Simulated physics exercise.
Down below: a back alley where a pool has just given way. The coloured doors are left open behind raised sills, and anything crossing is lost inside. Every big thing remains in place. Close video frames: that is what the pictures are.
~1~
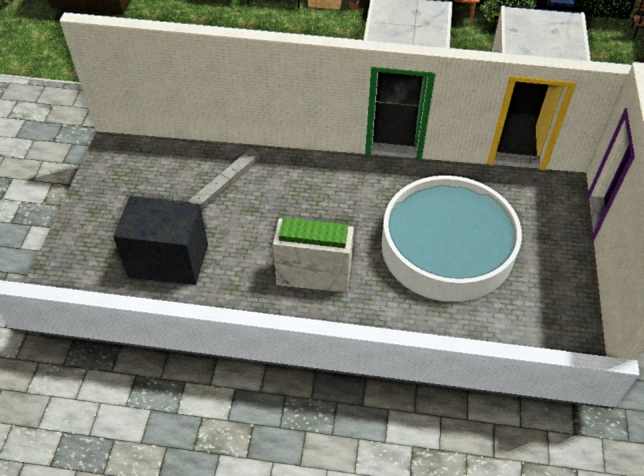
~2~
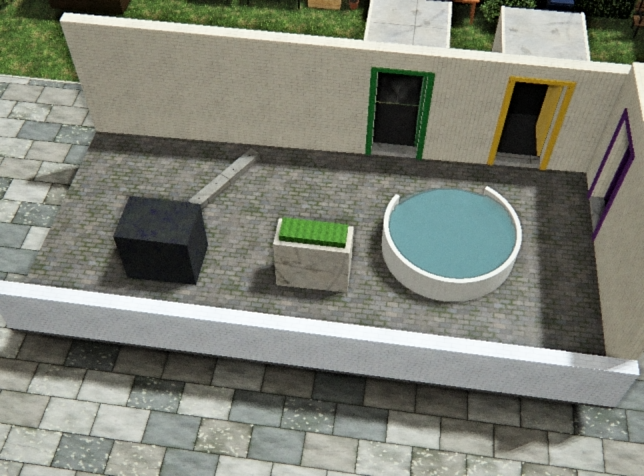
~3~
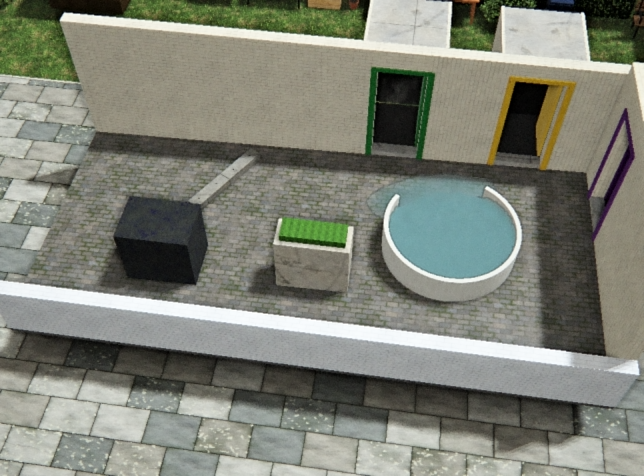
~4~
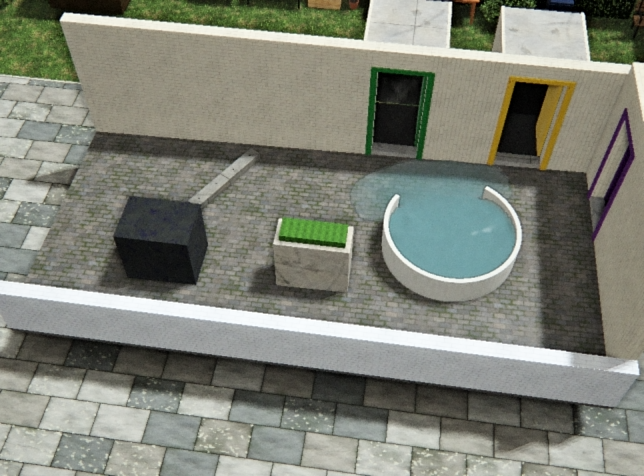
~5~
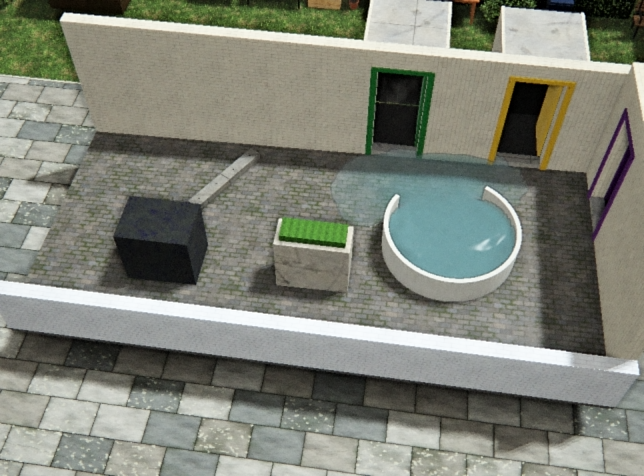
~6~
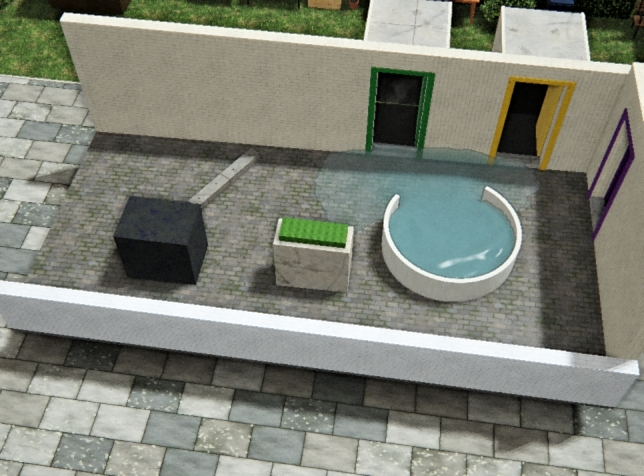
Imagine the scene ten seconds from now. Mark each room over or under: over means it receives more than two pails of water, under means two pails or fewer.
Yellow door - under; green door - over; purple door - under.
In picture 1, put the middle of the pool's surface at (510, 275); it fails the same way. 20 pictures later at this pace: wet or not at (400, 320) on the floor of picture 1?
Answer: Spared.
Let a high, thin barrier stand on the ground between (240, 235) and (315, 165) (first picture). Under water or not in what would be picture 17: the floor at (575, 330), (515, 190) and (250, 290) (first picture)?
Outcome per location, in sequence: Unsoaked, soaking, unsoaked.
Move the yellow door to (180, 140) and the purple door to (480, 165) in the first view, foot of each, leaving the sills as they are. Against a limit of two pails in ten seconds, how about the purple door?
Outcome: Purple door rises above.
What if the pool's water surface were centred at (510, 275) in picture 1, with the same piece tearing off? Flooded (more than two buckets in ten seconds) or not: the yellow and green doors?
Result - yellow overshoots, green overshoots.
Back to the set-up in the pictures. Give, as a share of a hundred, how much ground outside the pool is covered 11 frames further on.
Around 25 percent, give or take.
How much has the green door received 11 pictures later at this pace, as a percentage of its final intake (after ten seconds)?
Roughly 60 percent.
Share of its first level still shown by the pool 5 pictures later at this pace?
Roughly 60 percent.
A moment on, water covers 15 % of the floor; the yellow door wet at the sill, nothing in, the green door over two buckets in, the purple door not reached.
Next, water covers 25 % of the floor; the yellow door under two buckets in, the green door far over two buckets in, the purple door wet at the sill, nothing in.
Then, water covers 50 % of the floor; the yellow door under two buckets in, the green door far over two buckets in, the purple door under two buckets in.
Later, water covers 70 % of the floor; the yellow door under two buckets in, the green door far over two buckets in, the purple door under two buckets in.
In the end, water covers 75 % of the floor; the yellow door under two buckets in, the green door far over two buckets in, the purple door under two buckets in.
